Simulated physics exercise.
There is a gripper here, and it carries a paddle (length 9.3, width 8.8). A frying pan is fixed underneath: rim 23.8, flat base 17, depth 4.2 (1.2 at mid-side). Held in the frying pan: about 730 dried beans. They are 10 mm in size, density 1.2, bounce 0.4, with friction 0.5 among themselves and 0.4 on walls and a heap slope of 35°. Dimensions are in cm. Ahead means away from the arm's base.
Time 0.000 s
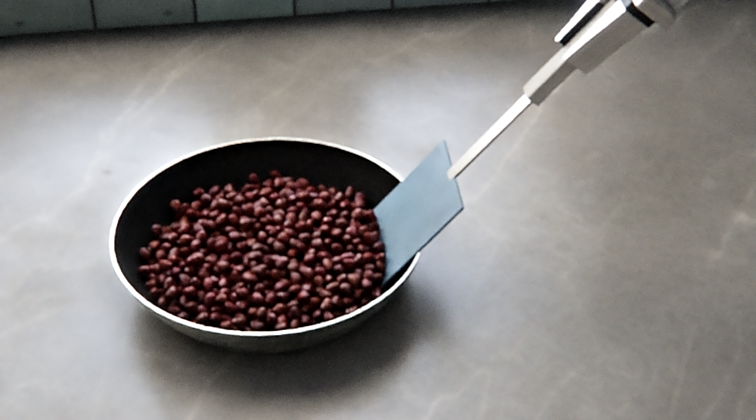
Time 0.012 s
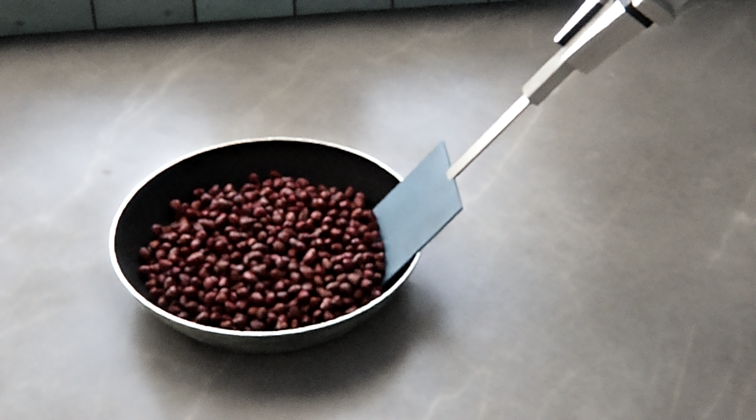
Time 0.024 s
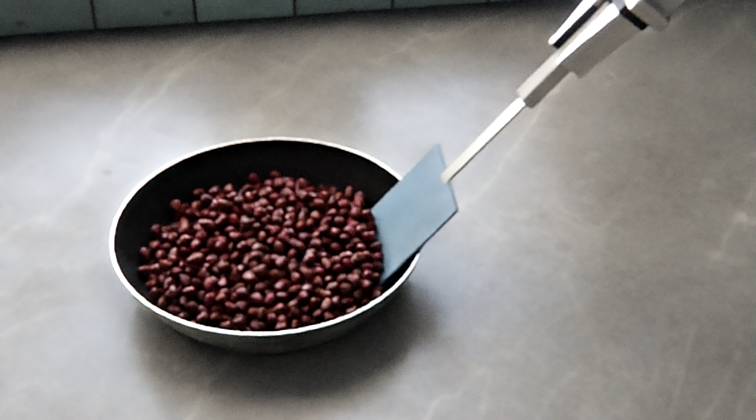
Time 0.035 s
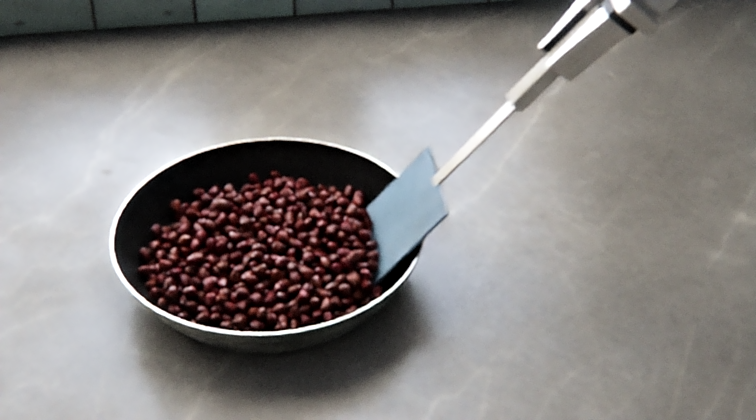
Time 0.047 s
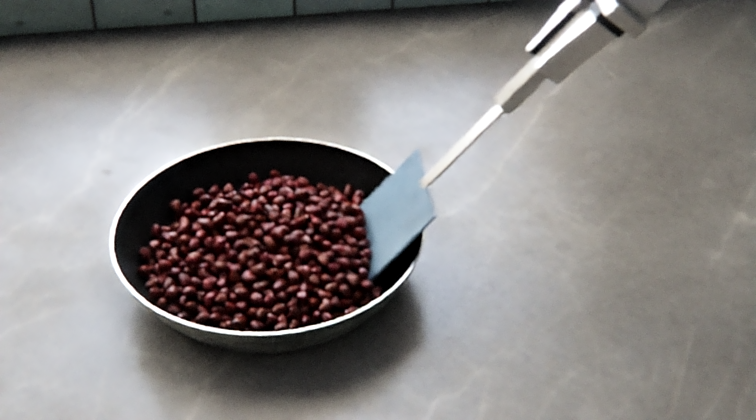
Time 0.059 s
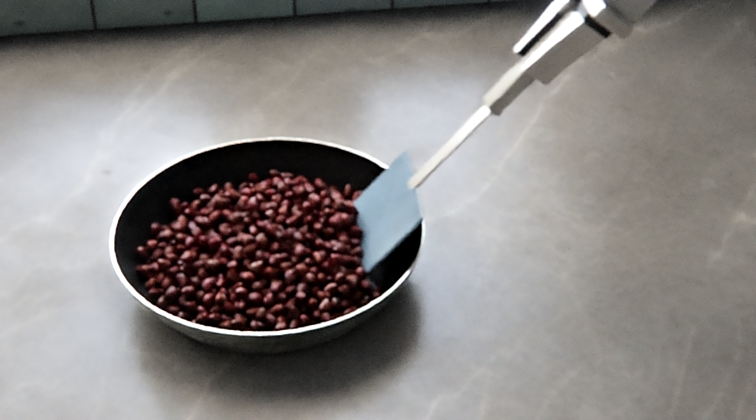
A blue paddle held by a white robotic gripper rested against the right side of a frying pan full of dark red beans, then slid a short way left, nudging the nearest beans.
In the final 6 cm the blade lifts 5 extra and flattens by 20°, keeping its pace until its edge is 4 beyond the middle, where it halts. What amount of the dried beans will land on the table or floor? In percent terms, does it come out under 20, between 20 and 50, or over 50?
It comes out under 20 %.
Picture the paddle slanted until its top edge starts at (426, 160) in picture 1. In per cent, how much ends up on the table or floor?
About 5 per cent.
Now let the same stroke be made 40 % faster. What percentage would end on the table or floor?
15 per cent, about.
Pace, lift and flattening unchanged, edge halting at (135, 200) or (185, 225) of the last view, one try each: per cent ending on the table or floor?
Some 35 and 15 per cent.
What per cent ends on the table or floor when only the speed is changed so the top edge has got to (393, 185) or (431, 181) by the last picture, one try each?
Try one roughly 15 per cent; try two roughly 0 per cent.
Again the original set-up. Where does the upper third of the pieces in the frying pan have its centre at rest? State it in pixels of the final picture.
It is centred near (176, 241) in the last view.
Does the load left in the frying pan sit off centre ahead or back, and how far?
Roughly 4.0 centimetres ahead.
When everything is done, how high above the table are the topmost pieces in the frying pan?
About 5.5 centimetres.
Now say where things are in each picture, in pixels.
In the first frame, the paddle top edge at (454, 173), sloping 49°; upper third of the load around (274, 246), from x 145 to 380, top at y 175; 733 in the frying pan.
In the second frame, the paddle top edge at (453, 173), sloping 49°; upper third of the load around (274, 246), from x 145 to 380, top at y 175.
In the third frame, the paddle top edge at (448, 176), sloping 49°; upper third of the load around (275, 245), from x 145 to 380, top at y 175.
In the fourth frame, the paddle top edge at (438, 179), sloping 49°; upper third of the load around (278, 245), from x 145 to 390, top at y 175.
In the fifth frame, the paddle top edge at (427, 182), sloping 49°; upper third of the load around (278, 241), from x 145 to 400, top at y 175.
In the sixth frame, the paddle top edge at (415, 183), sloping 49°; upper third of the load around (275, 239), from x 140 to 405, top at y 175; 733 in the frying pan.
After 0.10 s, sloping 48°, highest piece 6 above the table; 733 in the frying pan.
After 0.14 s, sloping 39°, highest piece 6 above the table; 732 in the frying pan, 1 on the blade or in flight.
After 0.36 s, sloping 29°, highest piece 7 above the table; 674 in the frying pan, 51 on the table or floor, 8 on the blade or in flight.
After 1.41 s, sloping 29°, highest piece 5 above the table; 673 in the frying pan, 60 on the table or floor.
In the end, 673 in the frying pan, 60 on the table or floor. That is 8 % on the table or floor.
